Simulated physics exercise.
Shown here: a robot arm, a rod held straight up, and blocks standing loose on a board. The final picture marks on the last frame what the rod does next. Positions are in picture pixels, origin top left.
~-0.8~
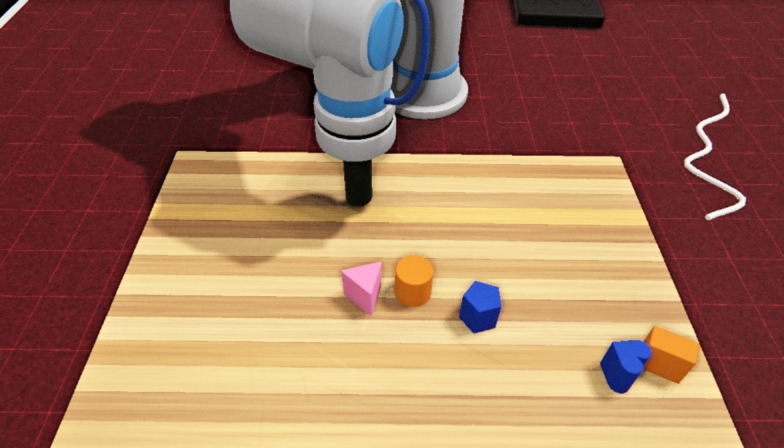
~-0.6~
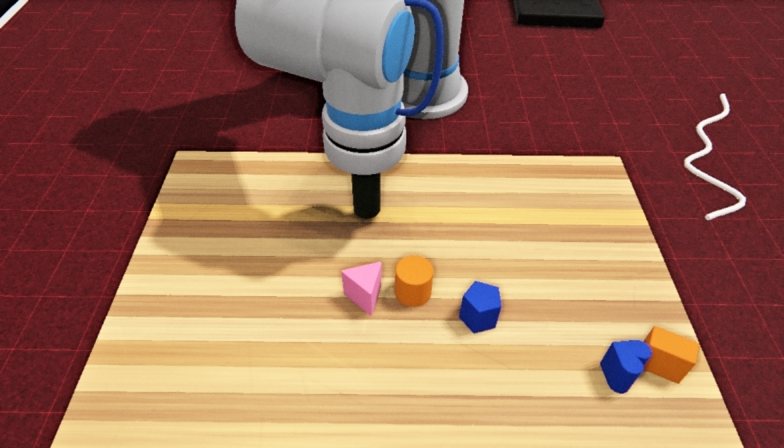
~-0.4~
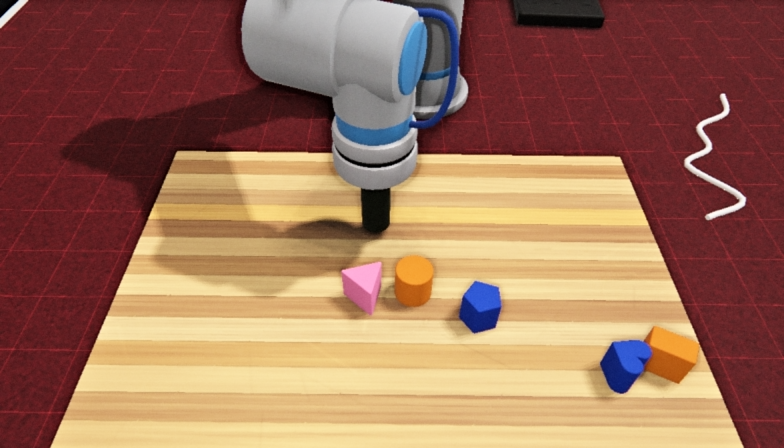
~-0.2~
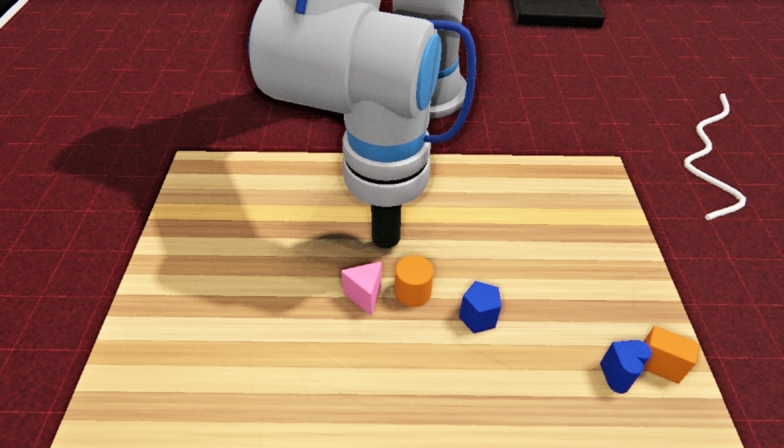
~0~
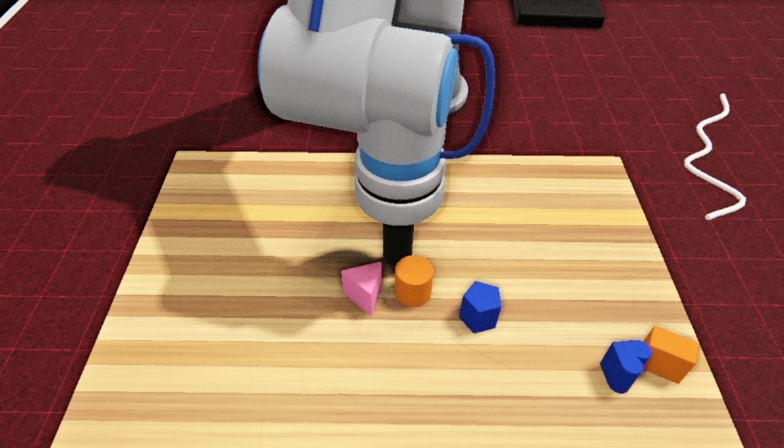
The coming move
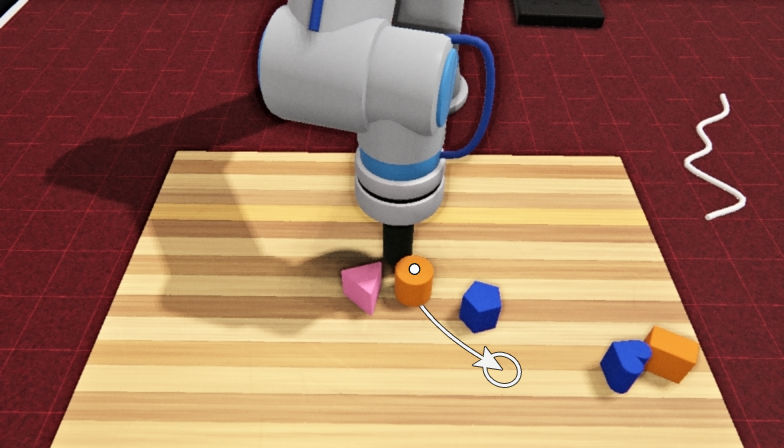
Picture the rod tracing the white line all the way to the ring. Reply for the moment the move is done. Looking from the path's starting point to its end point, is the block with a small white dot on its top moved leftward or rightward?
Its sideways move is to the right.
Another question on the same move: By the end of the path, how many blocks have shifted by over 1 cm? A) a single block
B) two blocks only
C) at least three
Correct choice: A.
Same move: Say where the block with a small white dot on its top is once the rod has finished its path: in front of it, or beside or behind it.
Prediction: Slipped aside.
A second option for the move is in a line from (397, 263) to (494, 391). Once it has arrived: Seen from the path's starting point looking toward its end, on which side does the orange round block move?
Displaced right.
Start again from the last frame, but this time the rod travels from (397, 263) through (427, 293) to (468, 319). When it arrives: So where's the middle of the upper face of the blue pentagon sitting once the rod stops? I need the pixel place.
That would be at about pixel (506, 305).
The line goes from (397, 263) through (418, 301) and (453, 338) to (502, 369); the dot is on the orange round block.
The first path, step by step. One third of the way, rod at (419, 294); orange round block at (437, 307).
Two thirds of the way, rod at (455, 331); orange round block at (466, 351).
At the end, rod at (505, 362); orange round block at (481, 373); blue pentagon unmoved.
